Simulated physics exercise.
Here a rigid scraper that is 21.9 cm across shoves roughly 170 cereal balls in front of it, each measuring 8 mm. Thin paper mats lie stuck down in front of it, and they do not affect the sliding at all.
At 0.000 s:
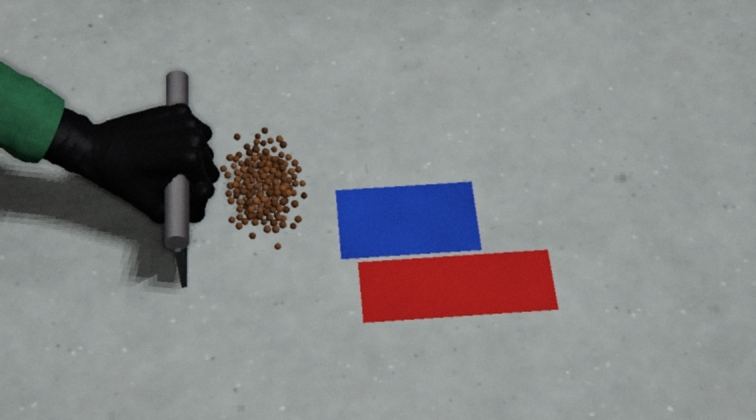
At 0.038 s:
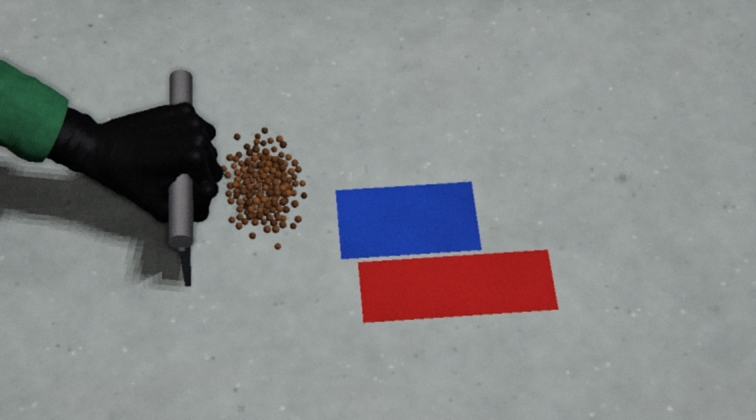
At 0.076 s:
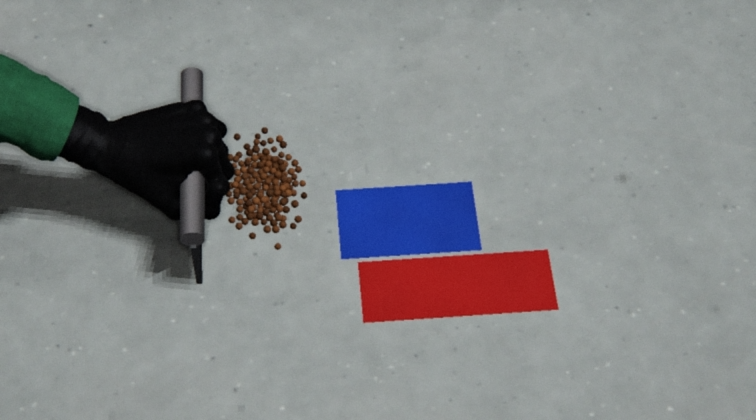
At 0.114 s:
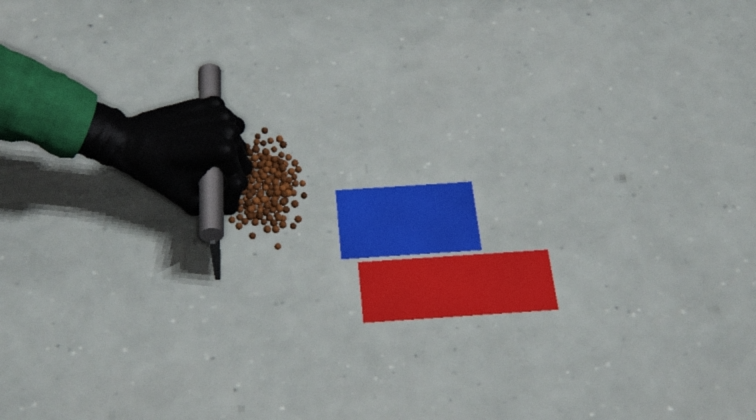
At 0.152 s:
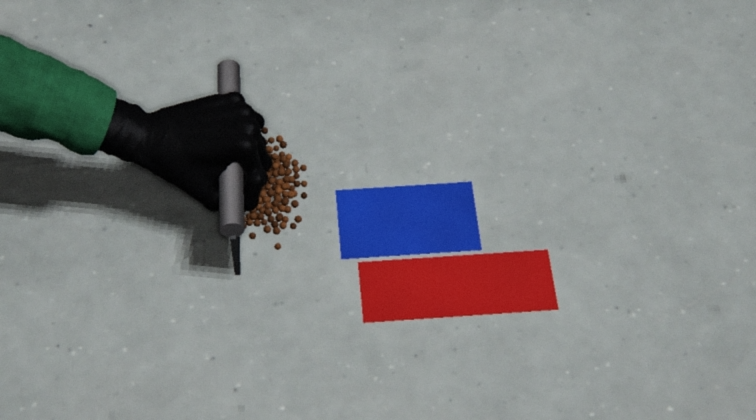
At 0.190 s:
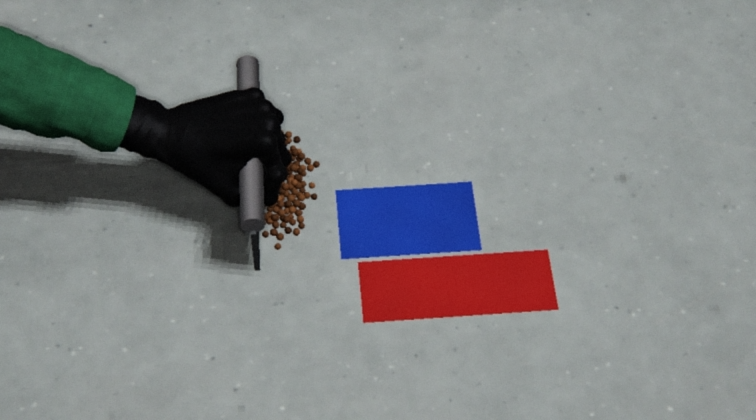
At first, a black-gloved hand in a green sleeve holds a gray scraper upright just left of a loose pile of small brown balls, with blue and red mats to the right. The hand slides the scraper rightward until it meets the pile, then pushes the balls slightly right, bunching them together.
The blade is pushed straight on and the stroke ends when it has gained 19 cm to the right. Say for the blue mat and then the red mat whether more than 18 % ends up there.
Blue mat - more, red mat - not more.
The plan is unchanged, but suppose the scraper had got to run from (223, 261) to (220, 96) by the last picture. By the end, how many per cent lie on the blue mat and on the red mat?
The blue mat ends with 60 per cent and the red mat with 0 per cent.
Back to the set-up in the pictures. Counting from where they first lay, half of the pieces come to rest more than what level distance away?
That comes to about 14 cm.
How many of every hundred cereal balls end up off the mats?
About 70 %.
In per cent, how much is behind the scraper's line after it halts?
I'd say some 0 per cent.
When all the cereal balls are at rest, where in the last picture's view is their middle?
Roughly (396, 161), in pixels of the last view.
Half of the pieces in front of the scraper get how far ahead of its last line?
Around 3 cm from the line.
After 0.35 s, scraper 16 cm from its start, spill 14 cm wide; blue mat 30 %, off the mats 70 %.
Then, at 0.52 s, scraper 19 cm from its start, spill 15 cm wide; blue mat 25 %, off the mats 70 %.
After 0.66 s, scraper 19 cm from its start, spill 16 cm wide; blue mat 25 %, off the mats 70 %.
In the end, at 0.9 s, red mat 0 %, blue mat 25 %, off the mats 70 %.
